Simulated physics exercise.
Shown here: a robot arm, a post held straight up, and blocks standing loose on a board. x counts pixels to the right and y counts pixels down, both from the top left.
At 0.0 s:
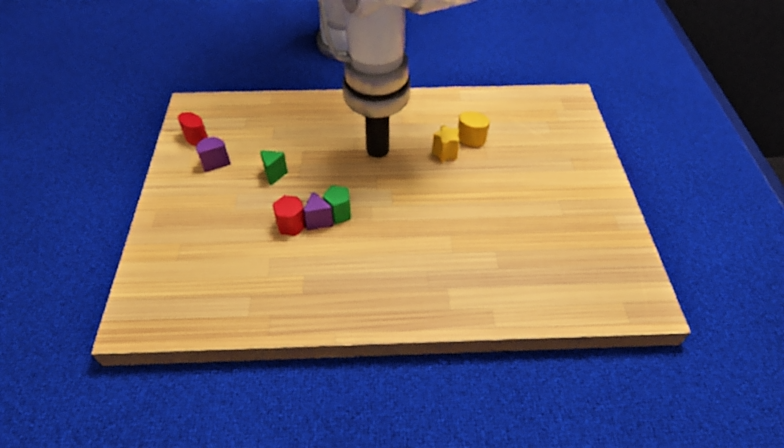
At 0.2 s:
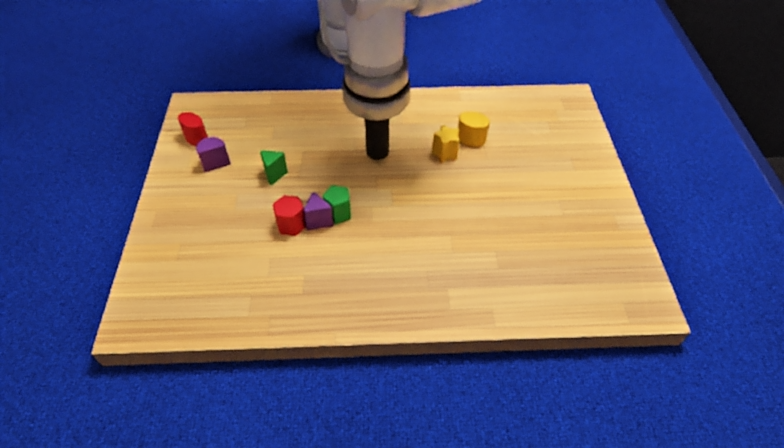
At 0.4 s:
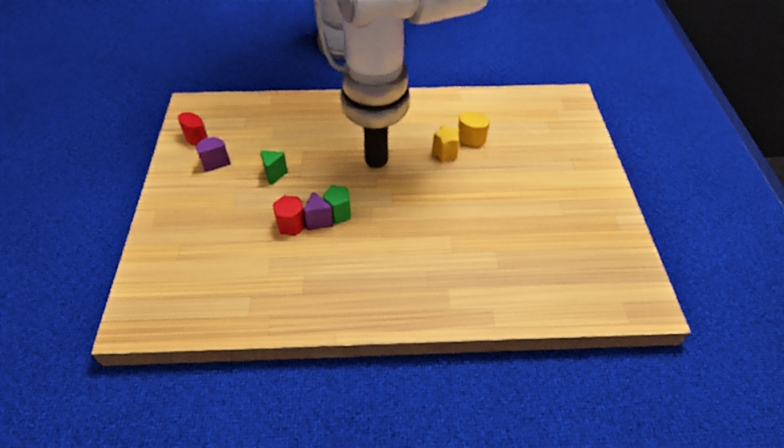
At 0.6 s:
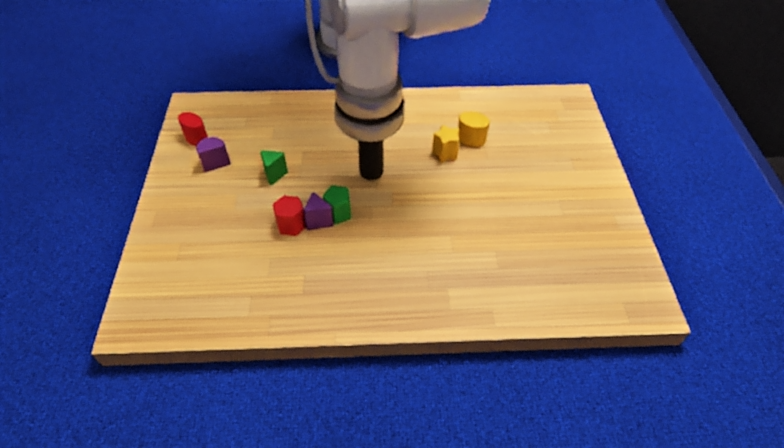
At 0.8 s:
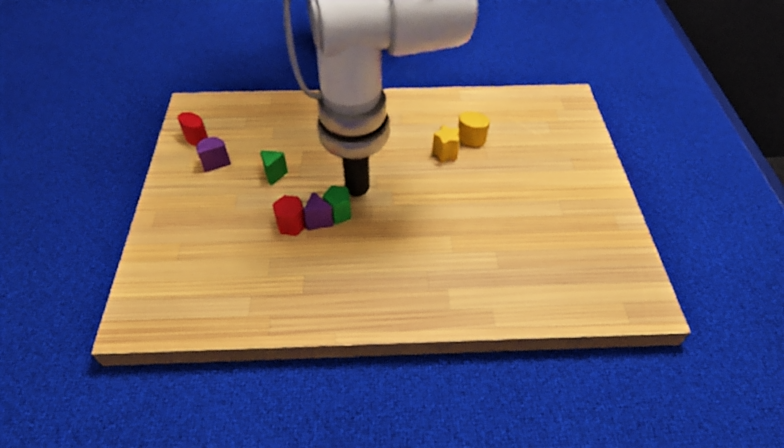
The footage shows a robot arm holding a dark post upright over a wooden board with scattered colored blocks; it stays nearly still, then moves toward the viewer and slightly left, beside the green pentagon, while the blocks remain unmoved.
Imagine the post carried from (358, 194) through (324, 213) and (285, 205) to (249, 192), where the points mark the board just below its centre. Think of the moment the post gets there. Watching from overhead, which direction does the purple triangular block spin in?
Looking from above, the answer is clockwise.
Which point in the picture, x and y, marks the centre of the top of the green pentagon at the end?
Its top face will be centred at roughly (318, 214).
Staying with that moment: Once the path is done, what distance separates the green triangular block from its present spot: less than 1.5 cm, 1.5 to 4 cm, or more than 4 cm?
Short of 1.5 cm.
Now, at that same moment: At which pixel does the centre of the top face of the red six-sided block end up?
The top centre is at (270, 208).
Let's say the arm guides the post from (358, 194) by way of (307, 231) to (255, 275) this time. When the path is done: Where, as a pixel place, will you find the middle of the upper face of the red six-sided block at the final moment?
The centre of its top will be at (262, 213).
The first path, step by step. One third of the way, post (322, 208); red six-sided block (282, 207), turned 25° clockwise; purple triangular block (297, 225), turned 20° clockwise; green pentagon (319, 214), turned 20° anticlockwise.
Two thirds of the way, post (283, 199); red six-sided block (270, 208), turned 15° anticlockwise; purple triangular block (296, 225), turned 20° clockwise; green pentagon (318, 214), turned 20° anticlockwise.
At the end, post (248, 186); green triangular block in place; red six-sided block (270, 208), turned 15° anticlockwise; purple triangular block (296, 225), turned 20° clockwise; green pentagon (318, 214), turned 20° anticlockwise.
